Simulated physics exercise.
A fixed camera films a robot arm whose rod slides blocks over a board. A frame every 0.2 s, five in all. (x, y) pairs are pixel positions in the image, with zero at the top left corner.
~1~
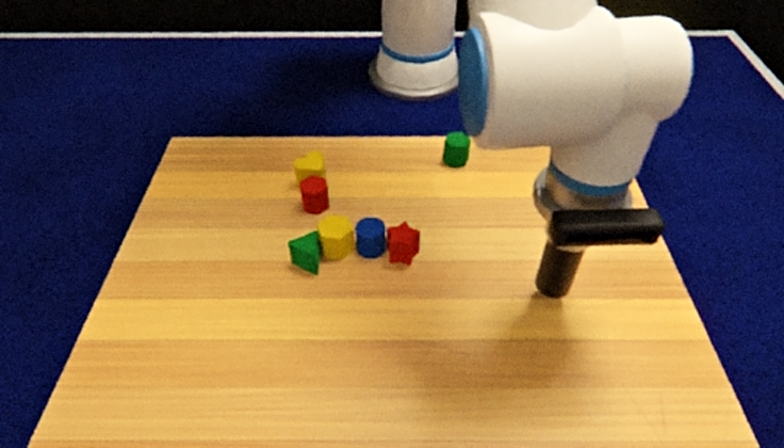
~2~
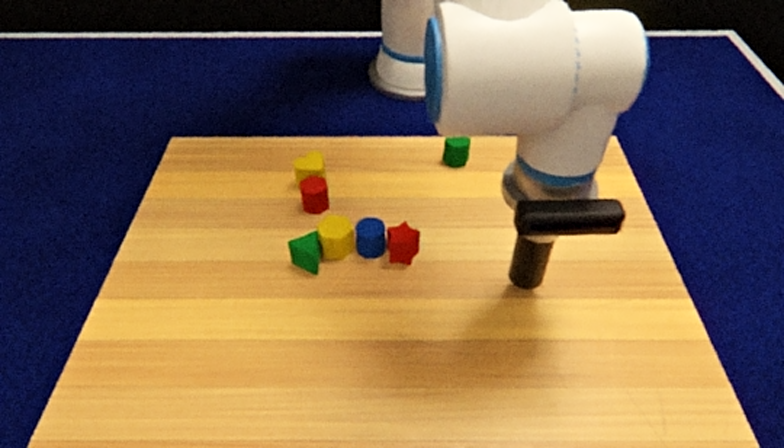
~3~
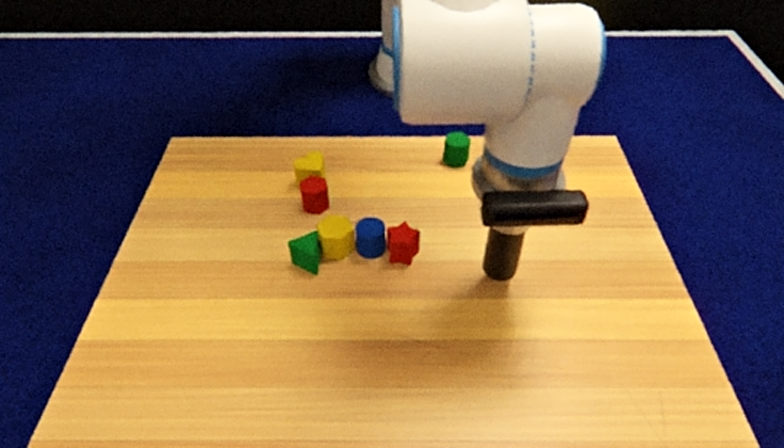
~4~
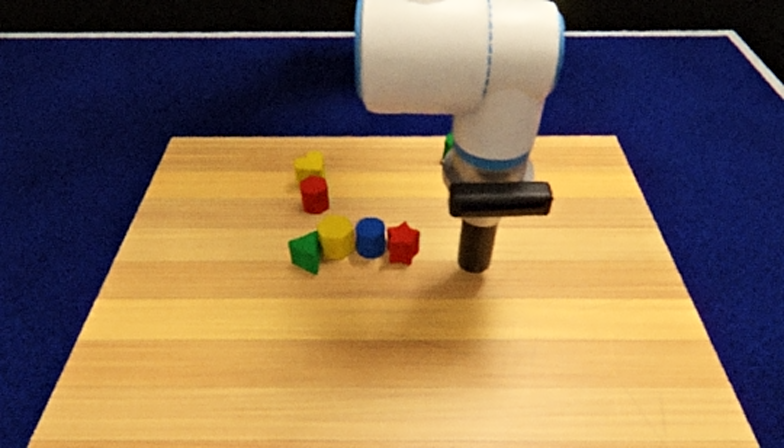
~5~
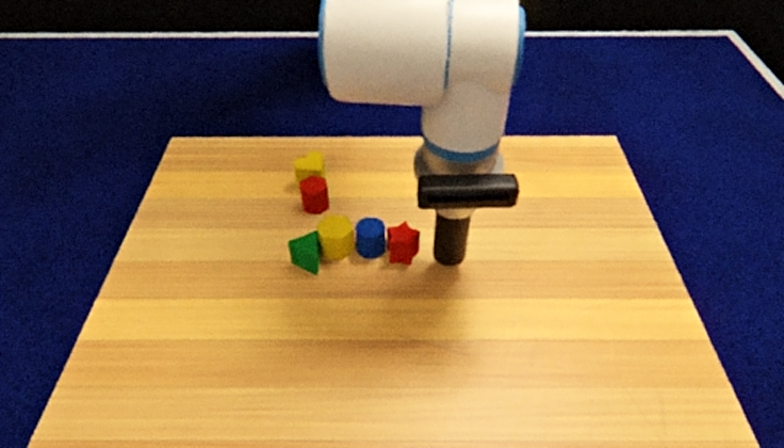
On a wooden board over a blue surface, a white robot arm holding a dark rod moves steadily left toward a row of green, yellow, blue and red blocks, passing in front of a green block behind, while the blocks stay still.
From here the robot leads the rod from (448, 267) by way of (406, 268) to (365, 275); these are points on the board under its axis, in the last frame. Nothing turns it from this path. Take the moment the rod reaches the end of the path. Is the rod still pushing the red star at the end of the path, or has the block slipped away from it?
Beside or behind, I predict.
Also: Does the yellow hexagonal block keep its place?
It seems not.
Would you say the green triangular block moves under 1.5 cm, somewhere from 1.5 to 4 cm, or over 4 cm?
The answer here is less than 1.5 cm.
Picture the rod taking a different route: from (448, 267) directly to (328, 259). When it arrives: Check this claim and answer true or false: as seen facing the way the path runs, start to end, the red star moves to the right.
Answer: True.
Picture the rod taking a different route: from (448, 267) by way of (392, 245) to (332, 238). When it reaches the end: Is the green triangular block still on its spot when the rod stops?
I'd say no.
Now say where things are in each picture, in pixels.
Rod tip at (552, 285); block tops, green triangular block at (306, 242); yellow hexagonal block at (335, 226); blue circular block at (370, 227); red star at (403, 233), in the first picture.
Rod at (525, 276); blocks unchanged, in the second picture.
Rod at (499, 268); blocks unchanged, in the third picture.
Rod at (474, 261); blocks unchanged, in the fourth picture.
Rod at (449, 254); green triangular block at (306, 242); yellow hexagonal block at (335, 226); blue circular block at (370, 227); red star at (403, 233), in the fifth picture.
What follows on the original path. Halfway along, rod at (405, 255); yellow hexagonal block at (328, 224); blue circular block at (362, 222); red star at (391, 228), turned 35° clockwise.
At the end, rod at (364, 262); green triangular block at (303, 242), turned 15° anticlockwise; yellow hexagonal block at (325, 223); blue circular block at (358, 217); red star at (387, 228), turned 65° clockwise.
